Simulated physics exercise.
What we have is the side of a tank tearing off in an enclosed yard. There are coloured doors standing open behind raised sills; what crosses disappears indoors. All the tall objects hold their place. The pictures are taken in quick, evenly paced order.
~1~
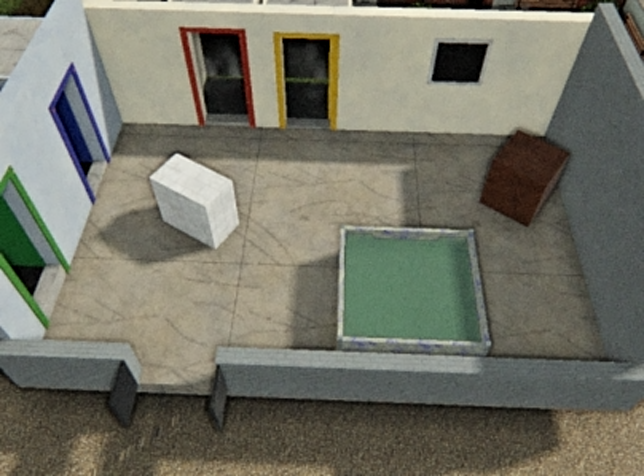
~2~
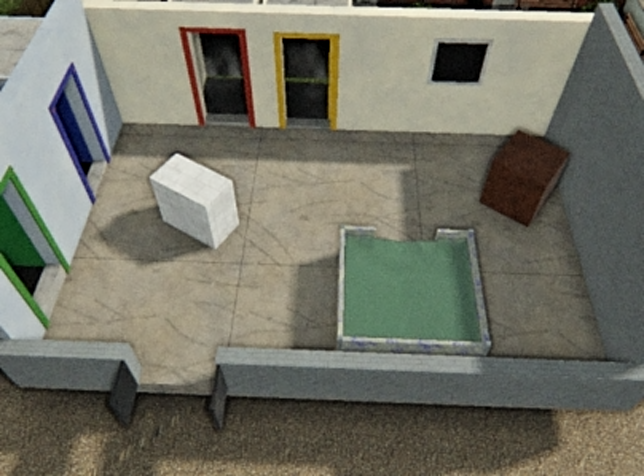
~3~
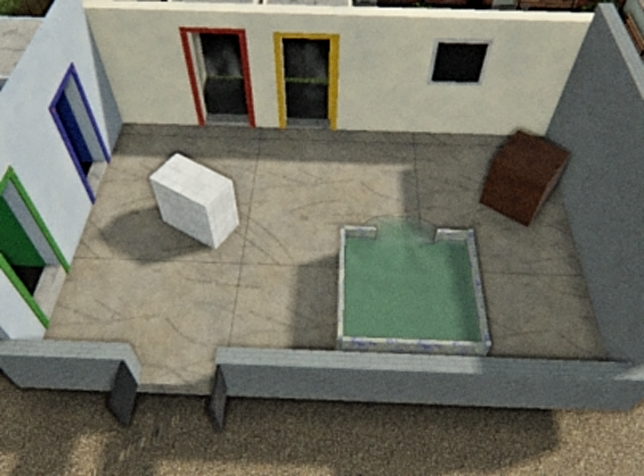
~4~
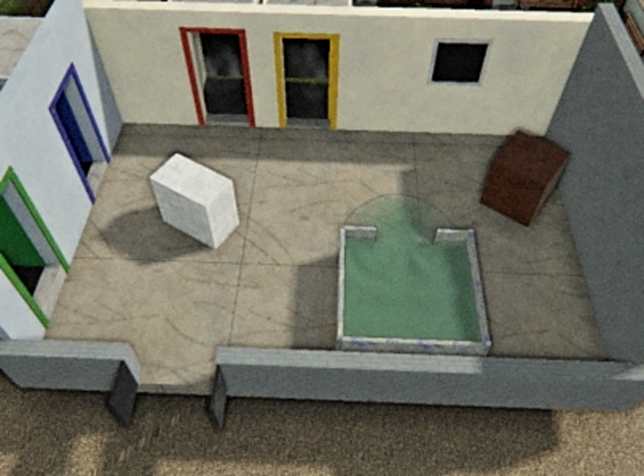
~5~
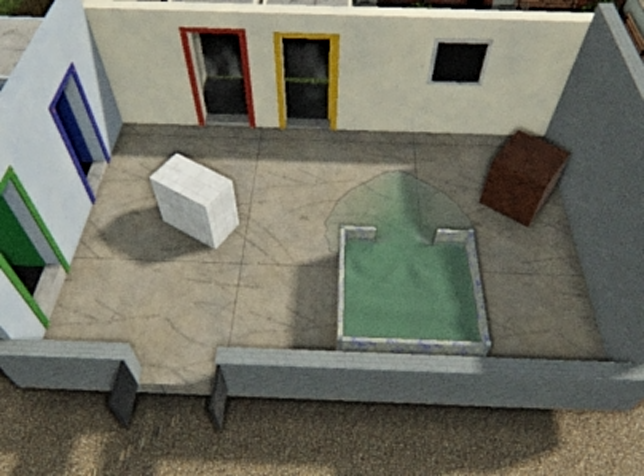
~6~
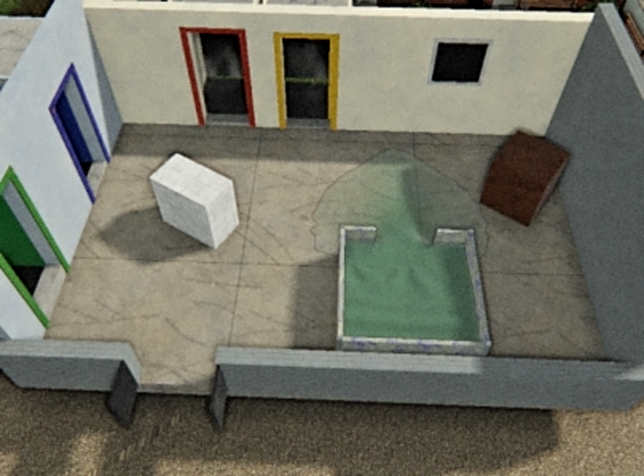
Green water pours through a gap in the tank's far side and spreads across the yard floor.
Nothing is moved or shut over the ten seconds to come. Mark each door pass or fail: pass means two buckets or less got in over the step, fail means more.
Blue door - pass, yellow door - fail, red door - pass, green door - pass.
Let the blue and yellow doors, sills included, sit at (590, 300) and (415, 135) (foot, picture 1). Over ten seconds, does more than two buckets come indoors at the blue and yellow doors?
Blue door: Falls short. Yellow door: Exceeds the limit.
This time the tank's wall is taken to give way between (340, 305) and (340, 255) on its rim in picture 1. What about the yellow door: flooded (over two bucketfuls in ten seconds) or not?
Honestly, the yellow door comes in lower.
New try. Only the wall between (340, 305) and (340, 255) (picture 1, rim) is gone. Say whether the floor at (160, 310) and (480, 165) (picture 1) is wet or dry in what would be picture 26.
Taking them in turn: Swamped and untouched.
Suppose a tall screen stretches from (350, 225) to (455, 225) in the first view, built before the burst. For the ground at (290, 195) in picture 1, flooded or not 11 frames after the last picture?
I'd say it ends up swamped.
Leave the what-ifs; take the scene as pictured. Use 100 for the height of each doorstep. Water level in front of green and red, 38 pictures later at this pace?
Roughly 10 and 50 %.
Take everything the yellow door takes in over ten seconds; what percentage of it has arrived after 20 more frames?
Estimated share: About 65 %.
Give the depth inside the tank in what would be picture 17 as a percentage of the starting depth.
I'd put it at some 56 per cent.
A moment on, water covers 25 % of the floor; the blue door not reached, the yellow door not reached, the red door not reached, the green door not reached.
Next, water covers 35 % of the floor; the blue door not reached, the yellow door over two buckets in, the red door wet at the sill, nothing in, the green door not reached.
Then, water covers 40 % of the floor; the blue door not reached, the yellow door over two buckets in, the red door wet at the sill, nothing in, the green door not reached.
Later, water covers 65 % of the floor; the blue door wet at the sill, nothing in, the yellow door far over two buckets in, the red door wet at the sill, nothing in, the green door wet at the sill, nothing in.
In the end, water covers 90 % of the floor; the blue door wet at the sill, nothing in, the yellow door far over two buckets in, the red door wet at the sill, nothing in, the green door wet at the sill, nothing in.
